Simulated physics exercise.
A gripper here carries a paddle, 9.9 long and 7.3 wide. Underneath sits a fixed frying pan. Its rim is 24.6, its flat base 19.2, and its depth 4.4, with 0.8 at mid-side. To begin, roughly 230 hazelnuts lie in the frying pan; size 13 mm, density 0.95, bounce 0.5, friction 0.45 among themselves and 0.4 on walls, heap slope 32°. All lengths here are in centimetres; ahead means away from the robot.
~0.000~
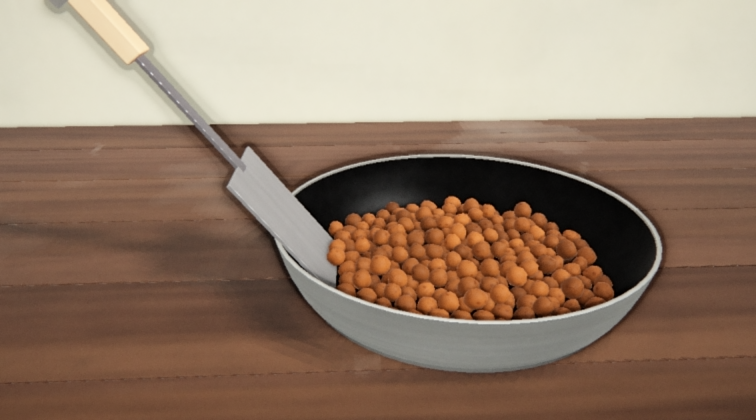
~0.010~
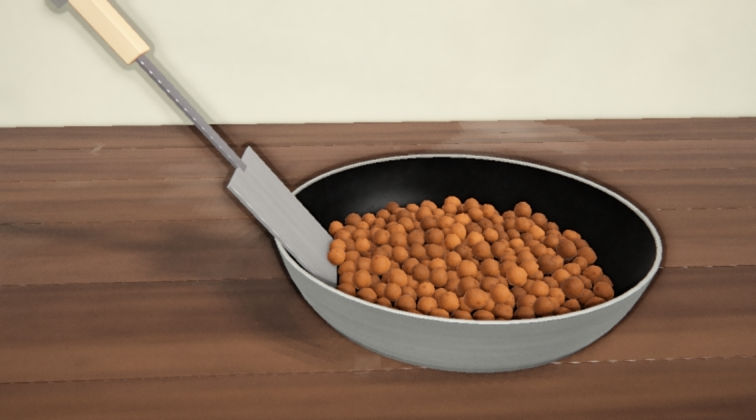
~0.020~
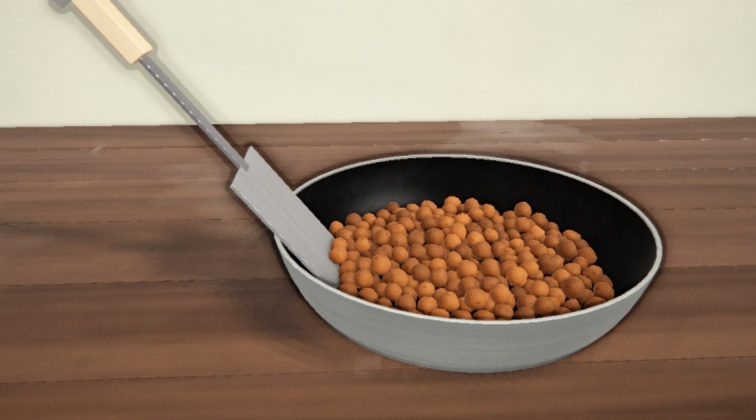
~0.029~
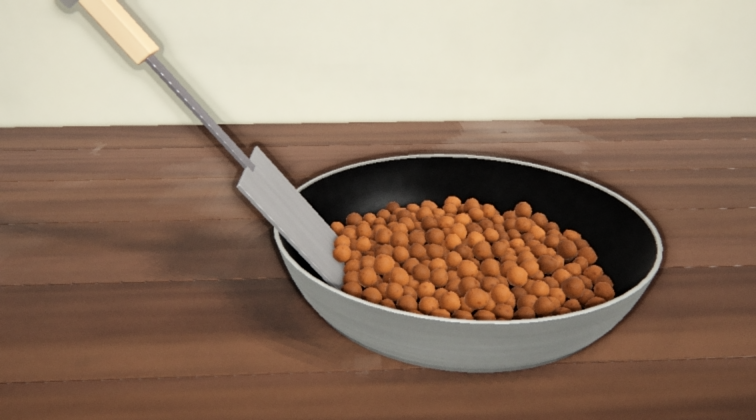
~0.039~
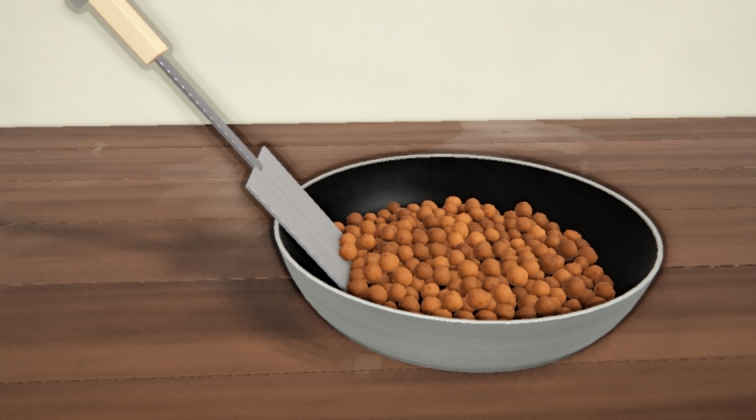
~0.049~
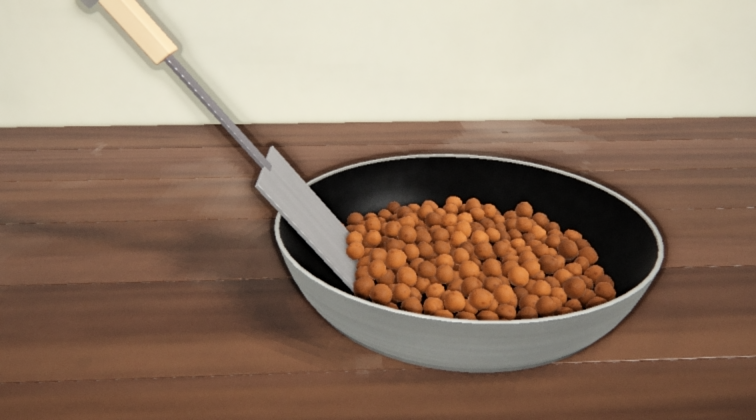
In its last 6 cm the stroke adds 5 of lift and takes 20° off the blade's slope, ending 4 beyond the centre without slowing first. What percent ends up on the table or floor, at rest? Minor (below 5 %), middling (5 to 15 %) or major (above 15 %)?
Minor.
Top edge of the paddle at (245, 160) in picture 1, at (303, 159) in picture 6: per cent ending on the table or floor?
My guess would be close to 15 per cent.
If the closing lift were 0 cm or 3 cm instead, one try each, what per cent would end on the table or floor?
Roughly 0 per cent, then 0 per cent.
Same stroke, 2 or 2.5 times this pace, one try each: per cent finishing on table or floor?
Some 15 and 15 per cent.
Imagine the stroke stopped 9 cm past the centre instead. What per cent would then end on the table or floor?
Close to 5 per cent would end on the table or floor.
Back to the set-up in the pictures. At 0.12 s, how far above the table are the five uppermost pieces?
I'd say close to 4 cm on average.
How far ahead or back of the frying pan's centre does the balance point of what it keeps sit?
I'd say close to 3.0 cm toward the front.
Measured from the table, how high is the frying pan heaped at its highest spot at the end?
Top of the heap: Roughly 3.5 cm above the table top.
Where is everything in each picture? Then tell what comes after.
In the first picture, paddle top edge at (239, 165), sloping 53°; upper third of the load around (453, 250), from x 335 to 600, top at y 205; 226 in the frying pan.
In the second picture, paddle top edge at (239, 165), sloping 53°; upper third of the load around (453, 250), from x 335 to 605, top at y 205.
In the third picture, paddle top edge at (242, 165), sloping 53°; upper third of the load around (453, 250), from x 335 to 605, top at y 205.
In the fourth picture, paddle top edge at (248, 165), sloping 53°; upper third of the load around (449, 252), from x 335 to 605, top at y 205.
In the fifth picture, paddle top edge at (256, 164), sloping 53°; upper third of the load around (447, 252), from x 335 to 605, top at y 205.
In the sixth picture, paddle top edge at (265, 164), sloping 53°; upper third of the load around (444, 250), from x 335 to 605, top at y 205; 226 in the frying pan.
By 0.12 s, sloping 53°, highest piece 4 above the table; 226 in the frying pan.
By 0.20 s, sloping 43°, highest piece 6 above the table; 226 in the frying pan.
By 0.43 s, sloping 33°, highest piece 4 above the table; 226 in the frying pan.
By 1.48 s, sloping 33°, highest piece 3 above the table; 226 in the frying pan.
Final count, 226 in the frying pan. That is 0 % on the table or floor.
